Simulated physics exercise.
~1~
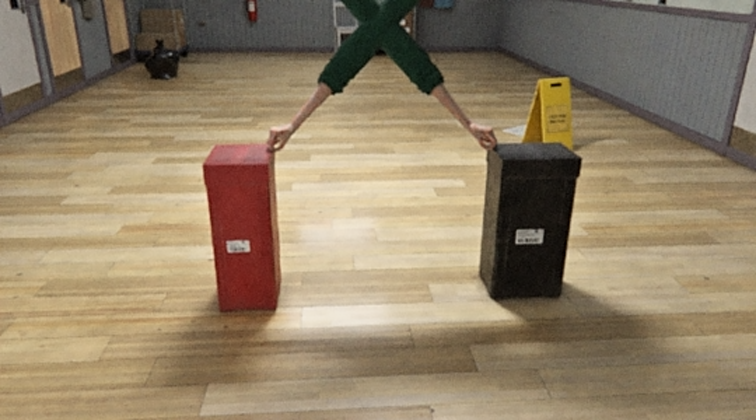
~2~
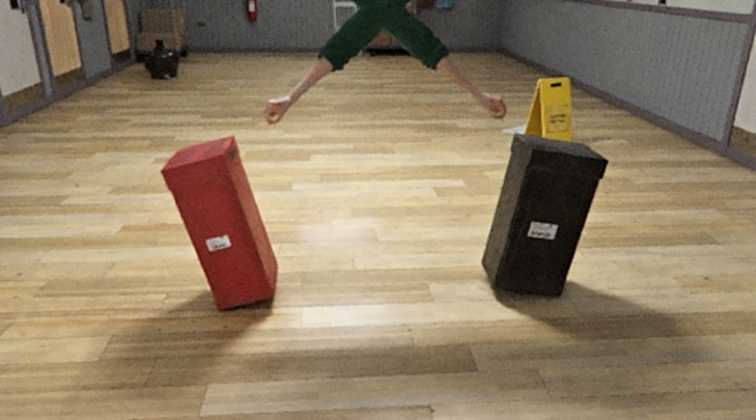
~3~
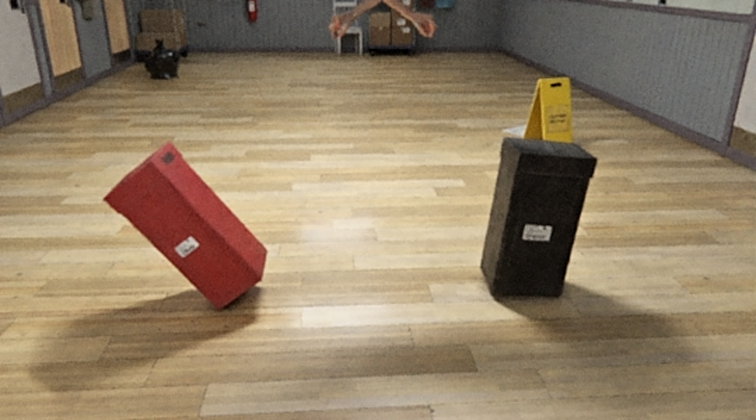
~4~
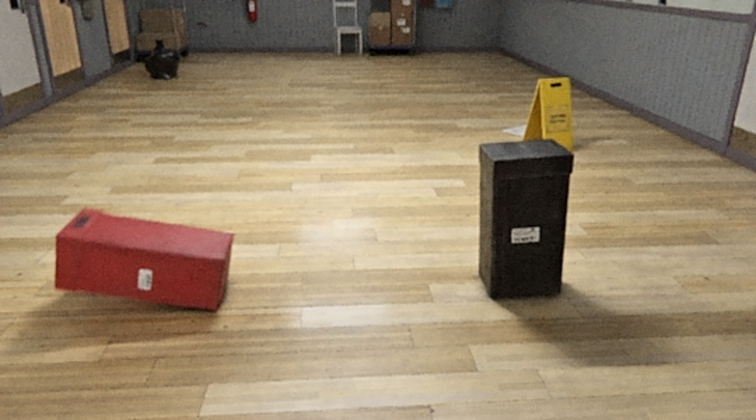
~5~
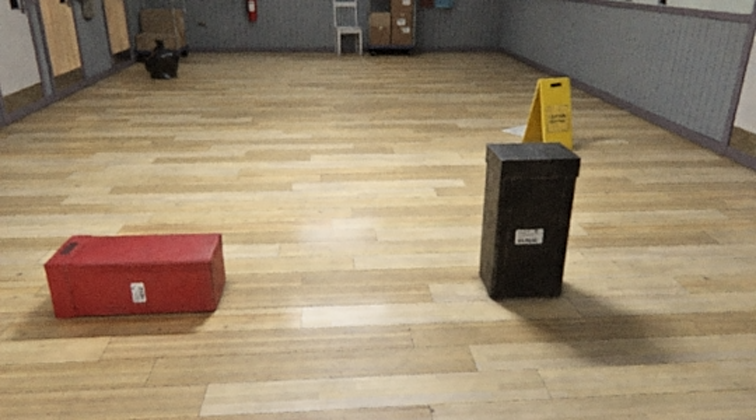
Two hands shove tall boxes apart; the red one topples left, the black rocks back upright.
